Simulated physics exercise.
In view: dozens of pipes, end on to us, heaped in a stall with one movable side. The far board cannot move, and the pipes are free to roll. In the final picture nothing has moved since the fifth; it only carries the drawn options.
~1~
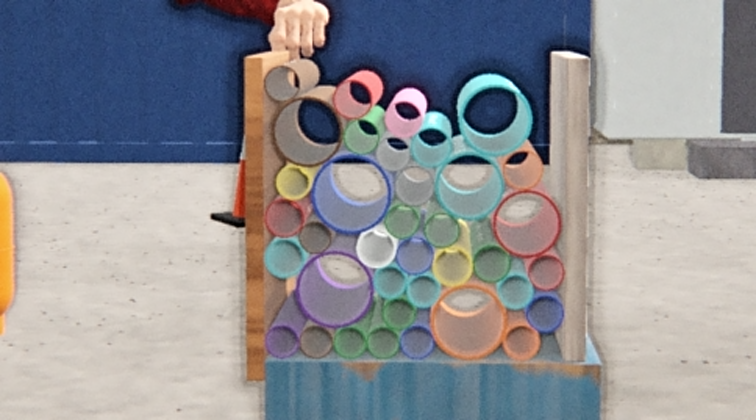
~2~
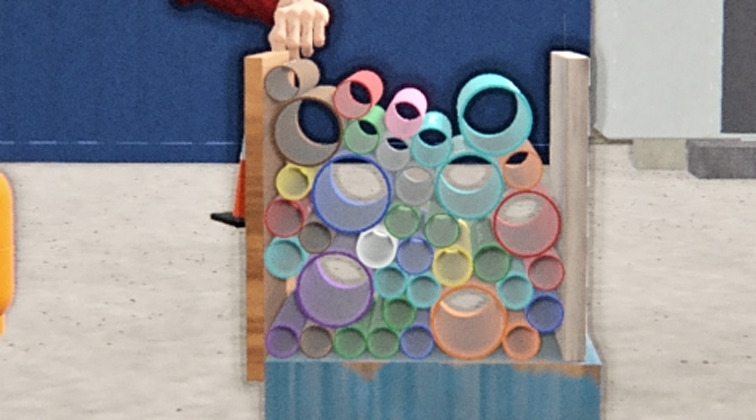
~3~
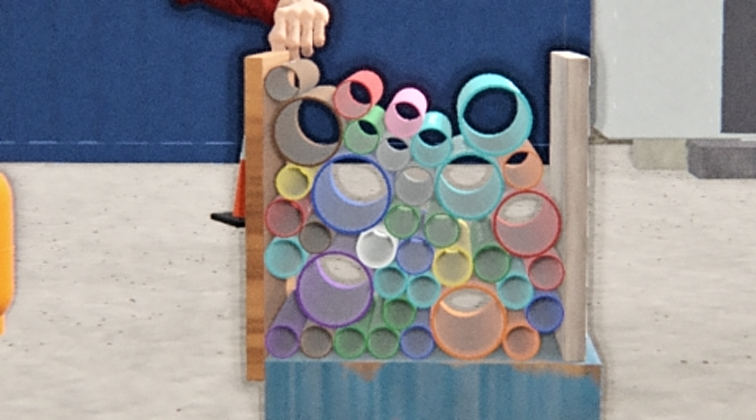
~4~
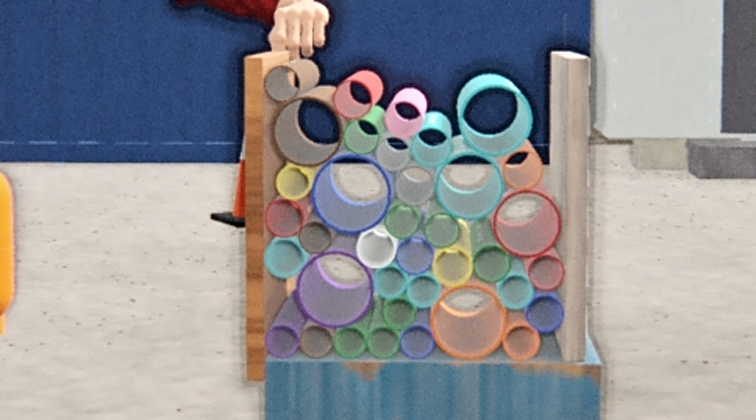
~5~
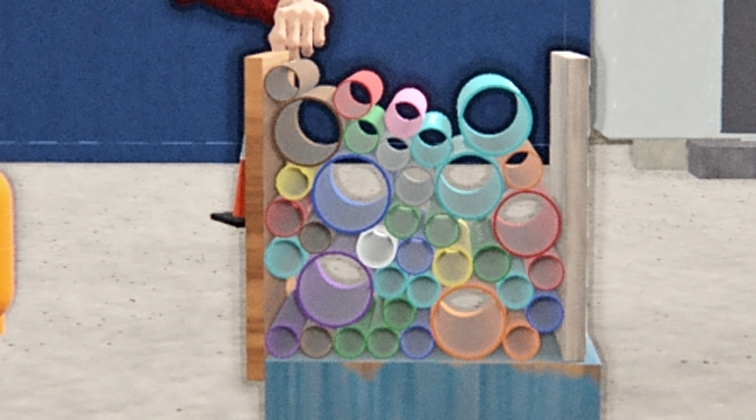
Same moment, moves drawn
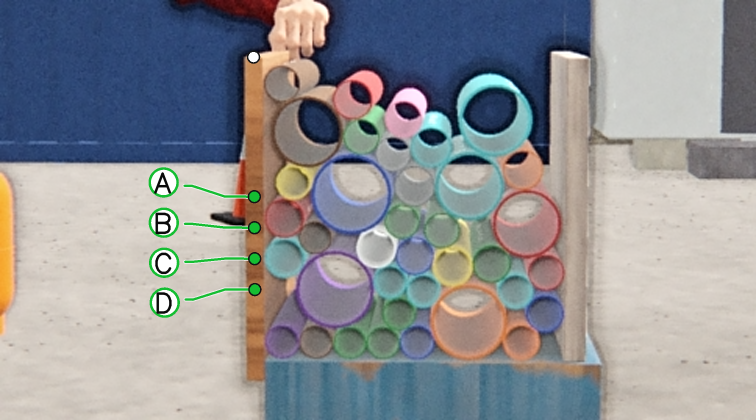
At the start, dozens of colourful pipes of different sizes sit heaped between two upright boards on a worn blue base, with a hand at the top of the left board. As the clip goes on, the hand stays there and the pipes and boards show no visible movement through the end.
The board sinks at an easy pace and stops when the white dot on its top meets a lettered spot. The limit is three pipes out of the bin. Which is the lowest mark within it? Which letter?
It can be let down to B.
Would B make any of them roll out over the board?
Yes, at B.
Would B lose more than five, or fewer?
It loses fewer than five.
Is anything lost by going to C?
Yes.
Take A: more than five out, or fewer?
Fewer than five.
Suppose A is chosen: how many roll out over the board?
At A the number is one.
On the copy, A at (254, 197); B at (254, 227); C at (254, 259); D at (255, 289); the white dot at (253, 57).
On B. First, top of the board (264, 132).
Then, top of the board (264, 217).
Finally, top of the board (265, 227), two out over the board.
By contrast, A one out over the board; C four out over the board; D more than three out over the board.
